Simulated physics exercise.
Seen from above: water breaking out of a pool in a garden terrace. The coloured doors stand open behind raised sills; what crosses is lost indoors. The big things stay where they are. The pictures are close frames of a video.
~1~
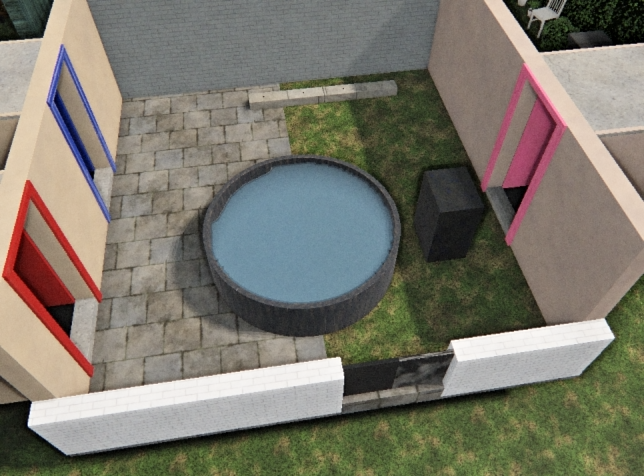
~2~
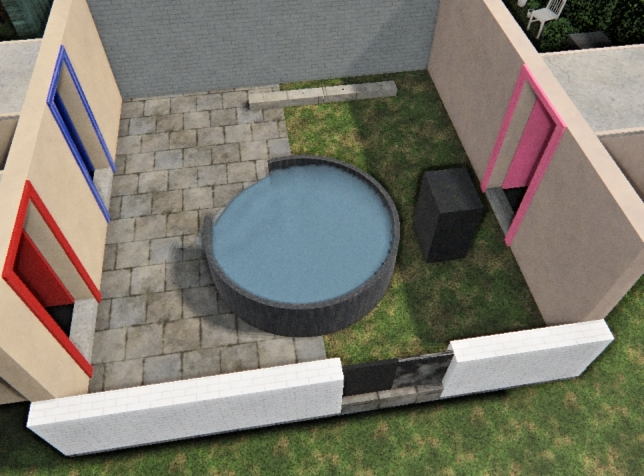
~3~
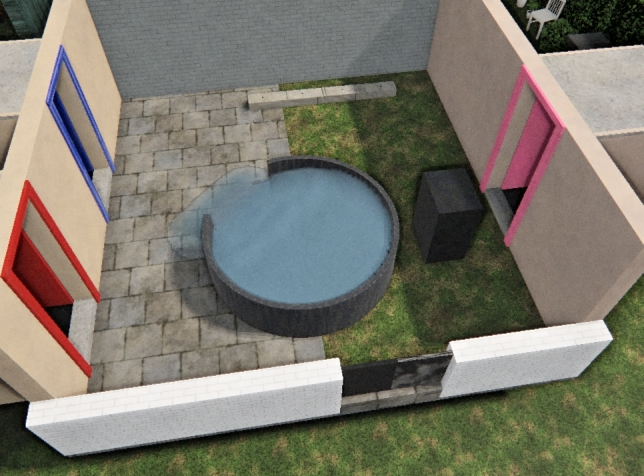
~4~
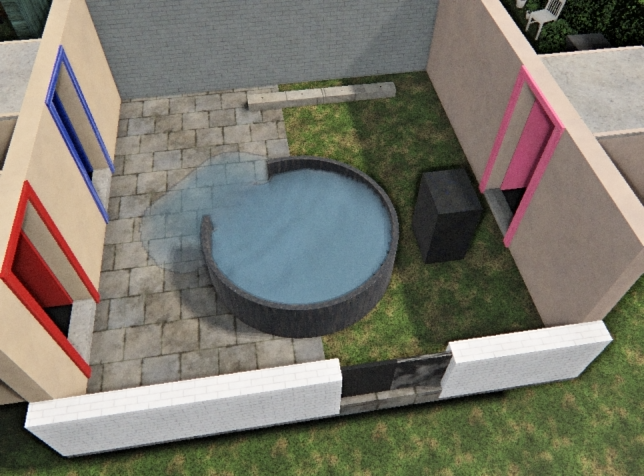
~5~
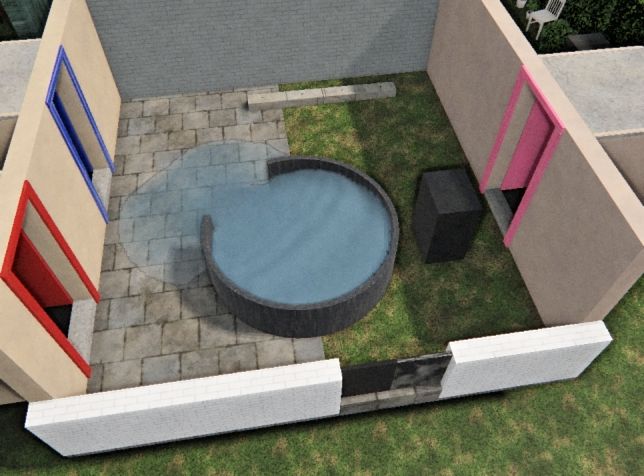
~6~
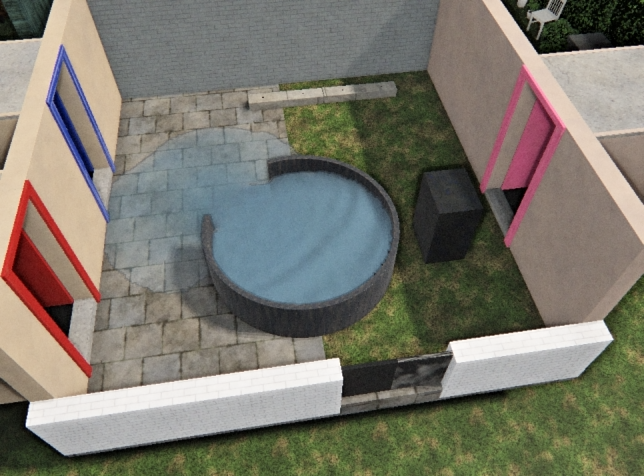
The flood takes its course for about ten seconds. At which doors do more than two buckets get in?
One by one: The blue door floods; the red door holds within the limit; the pink door holds within the limit.
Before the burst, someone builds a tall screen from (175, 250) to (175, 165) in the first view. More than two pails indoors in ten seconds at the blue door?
My reading: Blue takes less.
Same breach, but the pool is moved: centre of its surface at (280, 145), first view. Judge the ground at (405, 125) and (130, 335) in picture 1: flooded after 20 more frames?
In turn: No water, covered.
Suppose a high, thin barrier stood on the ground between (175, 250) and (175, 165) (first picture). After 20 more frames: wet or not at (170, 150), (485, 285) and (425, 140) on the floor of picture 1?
In turn: Awash, no water, clear.
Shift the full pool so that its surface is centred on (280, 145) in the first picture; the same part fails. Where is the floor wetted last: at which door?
I say the pink door.
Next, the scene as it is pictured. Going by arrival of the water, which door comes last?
I say the pink one.
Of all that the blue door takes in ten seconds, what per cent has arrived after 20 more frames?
I make it 75 per cent.
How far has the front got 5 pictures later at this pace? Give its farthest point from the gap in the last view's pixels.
Close to (122, 104).
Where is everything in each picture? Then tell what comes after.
Still water in the pool at (302, 227), in the first frame.
Water pours out on the pool's far side and has run to a hidden place, in the second frame.
The front is at (175, 241), out from the gap on the pool's far side, in the third frame.
The front is at (150, 212), out from the gap on the pool's far side, in the fourth frame.
Water pours out on the pool's far side and has run to (210, 145), in the fifth frame.
Water pours out on the pool's far side and has run to (112, 190), in the sixth frame.
A moment on, water covers 30 % of the floor; the blue door under two buckets in, the red door not reached, the pink door not reached.
Next, water covers 35 % of the floor; the blue door far over two buckets in, the red door wet at the sill, nothing in, the pink door not reached.
Then, water covers 50 % of the floor; the blue door far over two buckets in, the red door wet at the sill, nothing in, the pink door not reached.
Later, water covers 80 % of the floor; the blue door far over two buckets in, the red door wet at the sill, nothing in, the pink door not reached.
In the end, water covers 95 % of the floor; the blue door far over two buckets in, the red door wet at the sill, nothing in, the pink door wet at the sill, nothing in.
